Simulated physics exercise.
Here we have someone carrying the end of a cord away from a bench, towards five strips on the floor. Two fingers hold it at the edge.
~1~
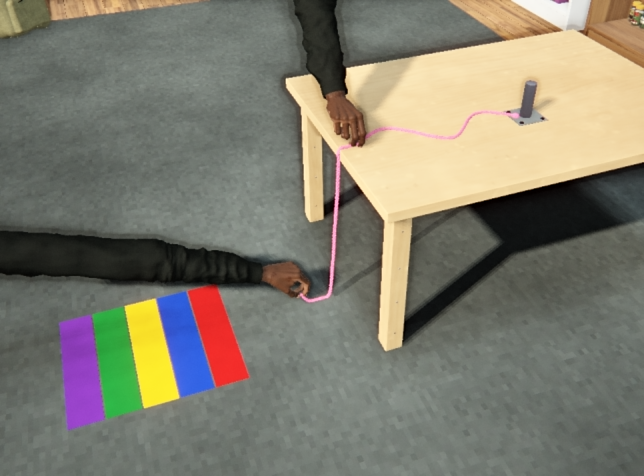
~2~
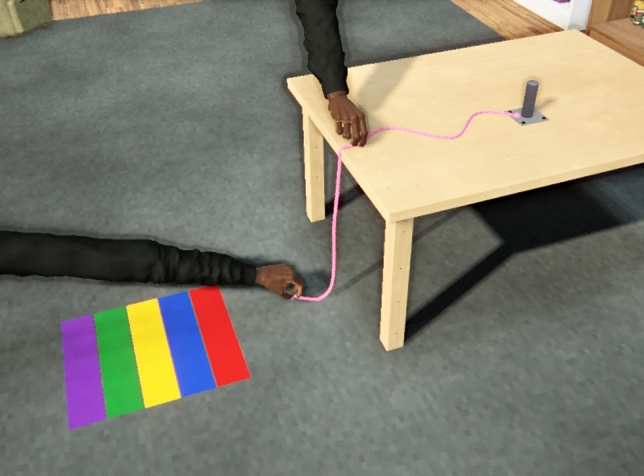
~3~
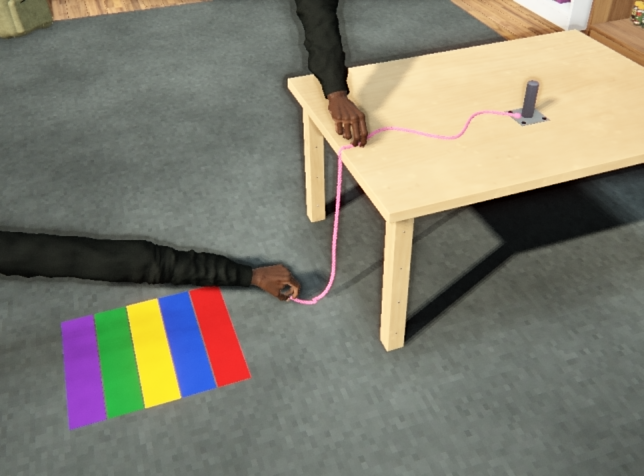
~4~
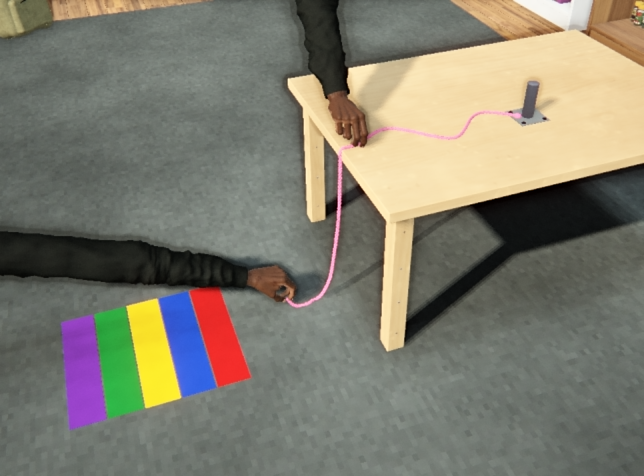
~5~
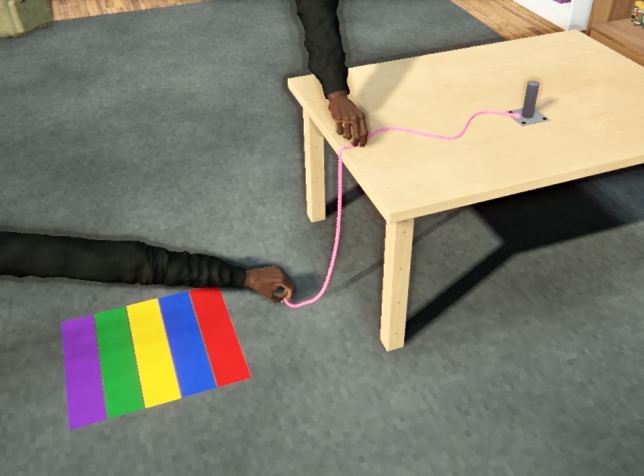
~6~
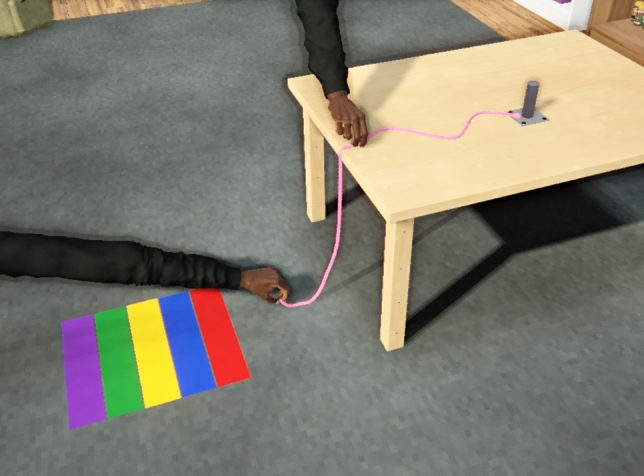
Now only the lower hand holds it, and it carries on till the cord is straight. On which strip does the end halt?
The end stops over the yellow strip.
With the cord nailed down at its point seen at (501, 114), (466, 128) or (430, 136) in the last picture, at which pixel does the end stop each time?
In that order: (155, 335), (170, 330) and (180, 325).
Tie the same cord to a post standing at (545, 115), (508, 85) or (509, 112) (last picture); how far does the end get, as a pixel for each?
The places are (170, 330), (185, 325) and (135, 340).
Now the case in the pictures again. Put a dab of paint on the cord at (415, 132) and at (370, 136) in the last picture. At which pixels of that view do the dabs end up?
About (390, 141), and the other about (341, 153).
Soon after, end near (215, 317); over red.
Then, end near (173, 328); over blue.
At full stretch, end near (149, 334); over yellow. It gets as far as the yellow strip.
